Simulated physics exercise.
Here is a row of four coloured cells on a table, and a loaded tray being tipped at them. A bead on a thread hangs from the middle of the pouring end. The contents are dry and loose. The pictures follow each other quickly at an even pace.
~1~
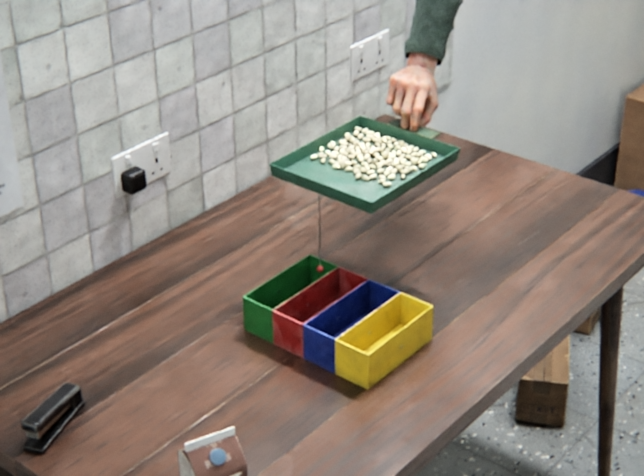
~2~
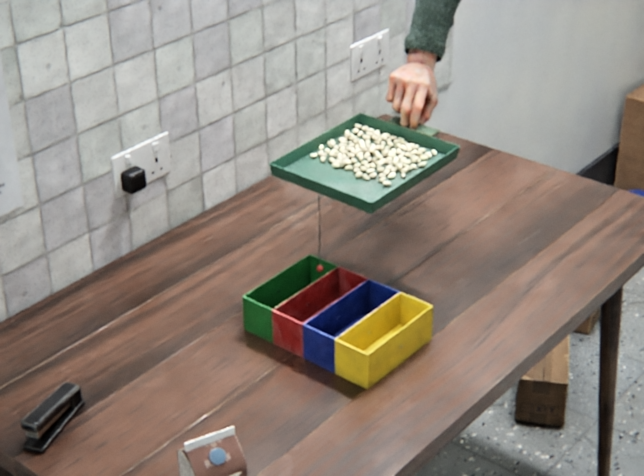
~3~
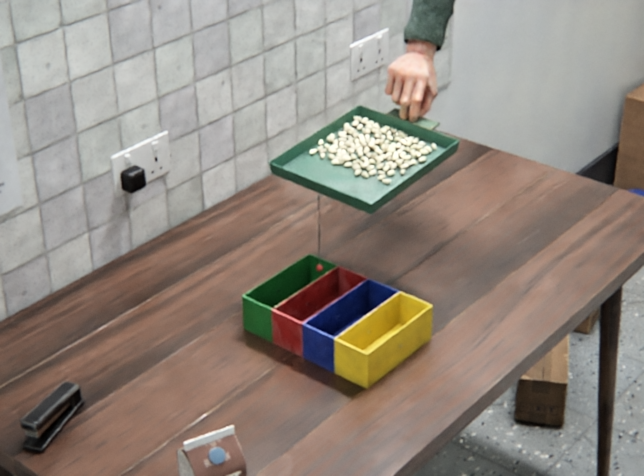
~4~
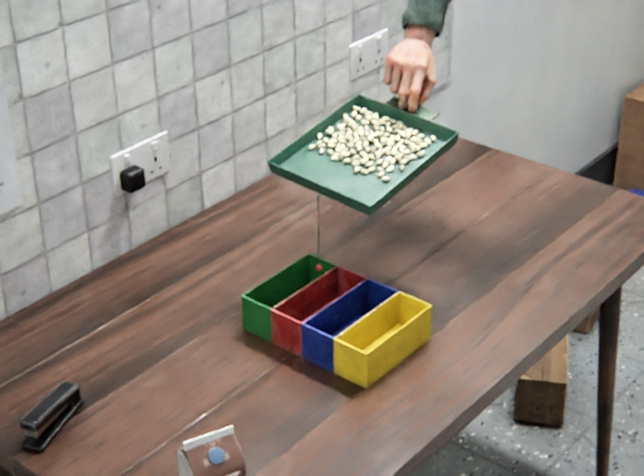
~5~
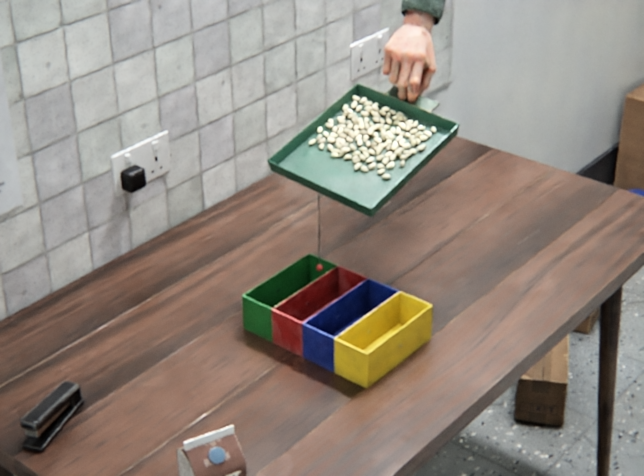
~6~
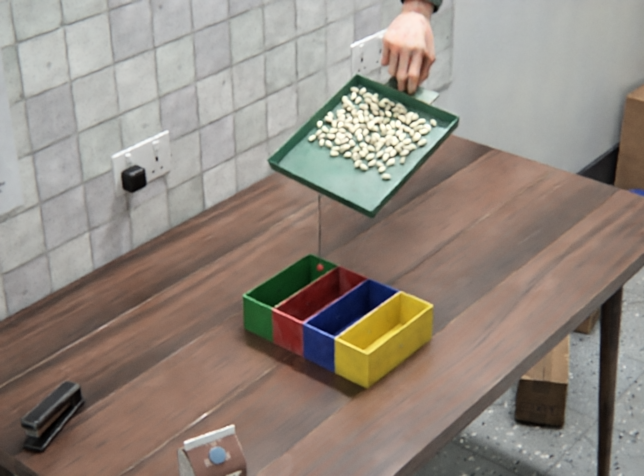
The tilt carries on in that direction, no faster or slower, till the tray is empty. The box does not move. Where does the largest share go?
The blue one ends fullest.
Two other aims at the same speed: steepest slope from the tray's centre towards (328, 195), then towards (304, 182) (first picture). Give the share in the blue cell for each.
Near 20 % and 0 %.
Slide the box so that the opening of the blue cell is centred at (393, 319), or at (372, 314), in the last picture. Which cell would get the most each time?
First red, then that red cell.
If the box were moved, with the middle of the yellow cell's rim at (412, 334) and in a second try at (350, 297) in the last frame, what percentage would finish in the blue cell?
Near 10 % and 20 %.
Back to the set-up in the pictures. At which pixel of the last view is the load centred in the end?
Near (342, 335).
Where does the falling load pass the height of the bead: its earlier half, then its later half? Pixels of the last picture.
Early half (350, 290), late half (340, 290).
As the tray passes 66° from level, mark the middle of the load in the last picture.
Around (347, 197).
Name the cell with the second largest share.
The runner-up: The cell in red.
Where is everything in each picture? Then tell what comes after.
Corners of the pouring end (272, 164) and (372, 201), level; middle of the load (376, 155), white beans; bead on its thread (320, 269); green cell (258, 317); red cell (288, 331); blue cell (320, 346); yellow cell (352, 361), in the first frame.
Corners of the pouring end (272, 163) and (372, 201), level; middle of the load (376, 153), in the second frame.
Corners of the pouring end (271, 162) and (371, 202), tipped barely, lowest at the right corner; middle of the load (376, 148), in the third frame.
Corners of the pouring end (270, 161) and (370, 204), tipped a little, lowest at the right corner; middle of the load (375, 141), in the fourth frame.
Corners of the pouring end (270, 160) and (370, 207), tipped clearly, lowest at the right corner; middle of the load (375, 135), in the fifth frame.
Corners of the pouring end (270, 160) and (371, 209), tipped clearly, lowest at the right corner; middle of the load (375, 129); green cell (258, 315); red cell (288, 330); blue cell (319, 344); yellow cell (352, 360), in the sixth frame.
Just after the last frame, tray tipped steeply; almost all on the tray; about a tenth falling or outside the box.
A moment on, tray tipped past a quarter turn; roughly half on the tray; roughly a quarter in the blue cell; about a tenth in the red cell; about a tenth in the yellow cell; just a few in the green cell; about a tenth falling or outside the box.
Further on, tray tipped past a quarter turn; roughly half in the blue cell; roughly a quarter in the red cell; about a tenth in the green cell; about a tenth in the yellow cell.
When it is over, tray tipped past a quarter turn; roughly half in the blue cell; roughly a quarter in the red cell; about a tenth in the green cell; about a tenth in the yellow cell.
